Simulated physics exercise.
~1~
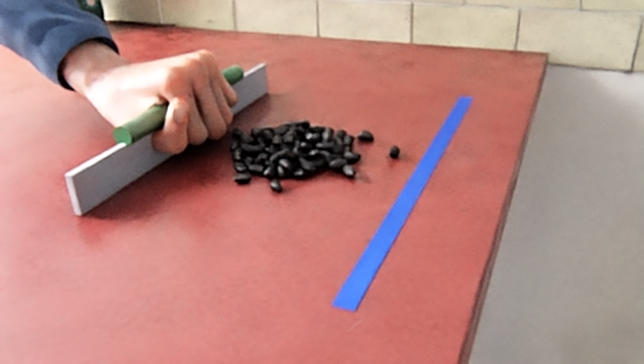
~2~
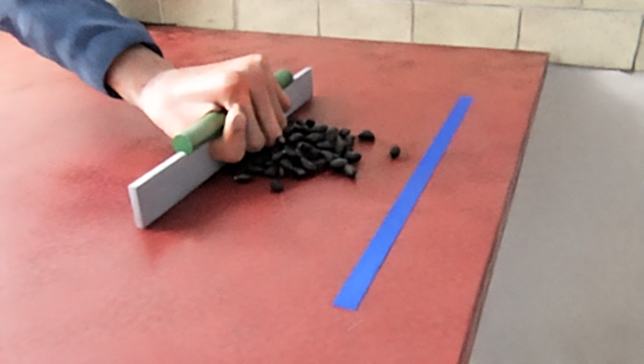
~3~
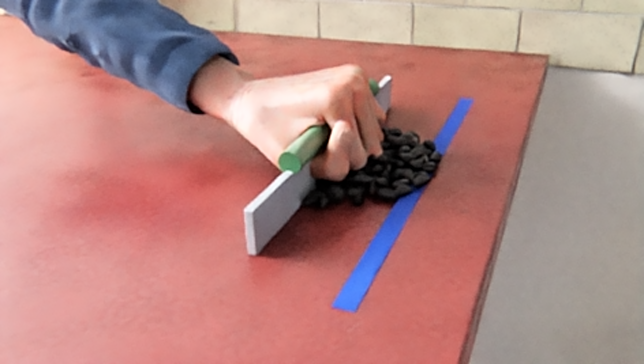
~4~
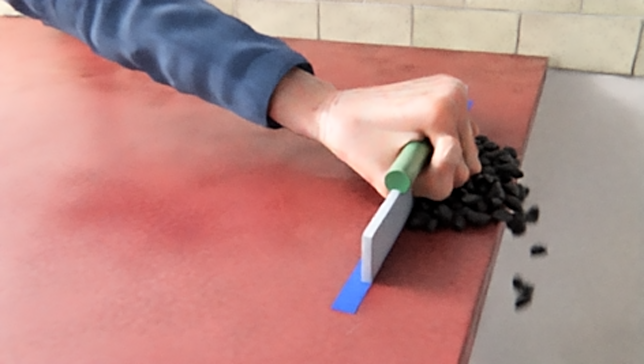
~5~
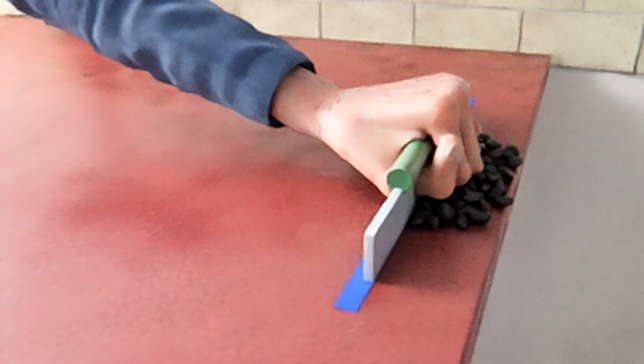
A hand in a blue sleeve grips the green handle of a flat grey scraper on a red tabletop, seen from above at a slight angle with a little sway. To its right lies a heap of small black pieces, then a strip of blue tape near the table's right edge, with pale tiles behind. The hand pushes the scraper rightward, gathering the heap and driving it across the tape. The scraper stops at the tape as several pieces drop off the edge. Finally the hand and scraper stay still, with most of the heap left on the table.
